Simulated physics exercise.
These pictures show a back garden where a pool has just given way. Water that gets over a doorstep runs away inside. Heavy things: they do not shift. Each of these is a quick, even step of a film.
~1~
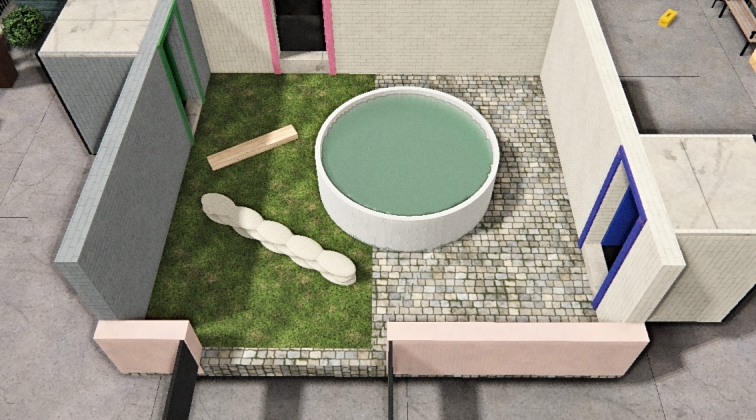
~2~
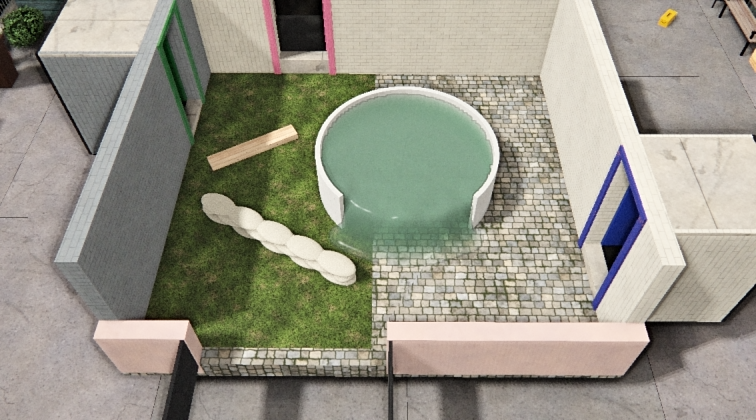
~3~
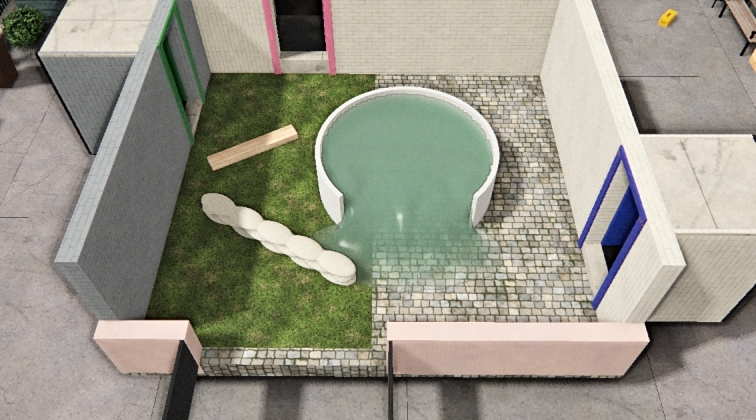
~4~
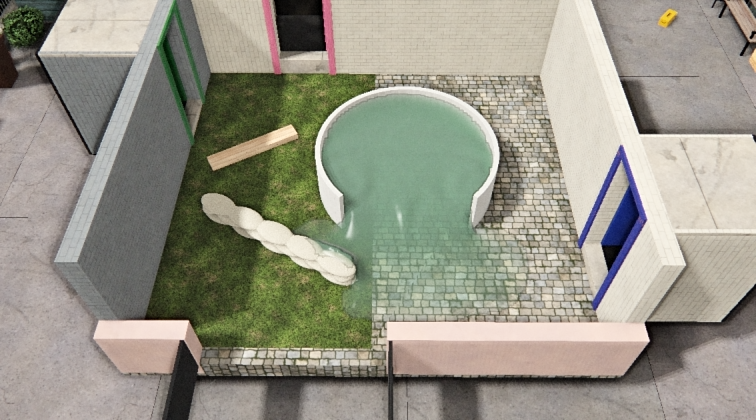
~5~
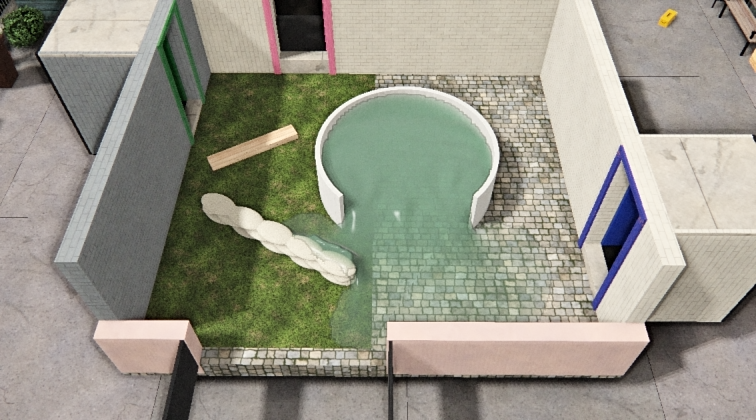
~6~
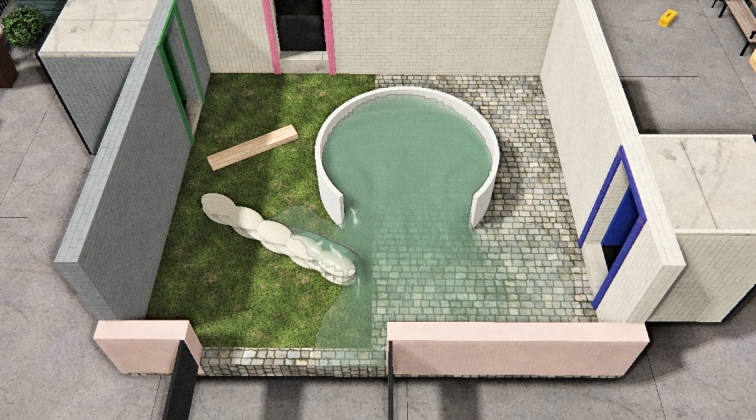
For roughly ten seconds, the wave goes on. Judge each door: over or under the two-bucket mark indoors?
My call: Green door, under; blue door, over; pink door, under.
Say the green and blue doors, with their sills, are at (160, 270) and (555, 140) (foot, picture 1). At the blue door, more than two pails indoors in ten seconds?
The blue falls short.
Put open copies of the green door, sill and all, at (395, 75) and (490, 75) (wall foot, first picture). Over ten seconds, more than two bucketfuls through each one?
Taken in sequence: Not exceeded, then exceeded.
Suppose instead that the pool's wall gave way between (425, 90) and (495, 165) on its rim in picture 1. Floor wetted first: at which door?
It's the one in blue that is reached before the others.
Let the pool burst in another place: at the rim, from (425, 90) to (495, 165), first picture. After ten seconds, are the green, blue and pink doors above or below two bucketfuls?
The green one tops the mark; the blue one falls short; the pink one falls short.
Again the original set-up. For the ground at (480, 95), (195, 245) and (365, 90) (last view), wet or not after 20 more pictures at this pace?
First spot inundated, second not wet, third not wet.
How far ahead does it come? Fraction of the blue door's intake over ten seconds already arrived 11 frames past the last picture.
Result: 5 % of the ten-second total.
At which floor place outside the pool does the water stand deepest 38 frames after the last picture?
Near (537, 98).
A moment on, water covers 30 % of the floor; the green door not reached, the blue door wet at the sill, nothing in, the pink door not reached.
Next, water covers 40 % of the floor; the green door not reached, the blue door under two buckets in, the pink door not reached.
Then, water covers 65 % of the floor; the green door not reached, the blue door over two buckets in, the pink door not reached.
Later, water covers 85 % of the floor; the green door wet at the sill, nothing in, the blue door far over two buckets in, the pink door wet at the sill, nothing in.
In the end, water covers 95 % of the floor; the green door wet at the sill, nothing in, the blue door far over two buckets in, the pink door wet at the sill, nothing in.
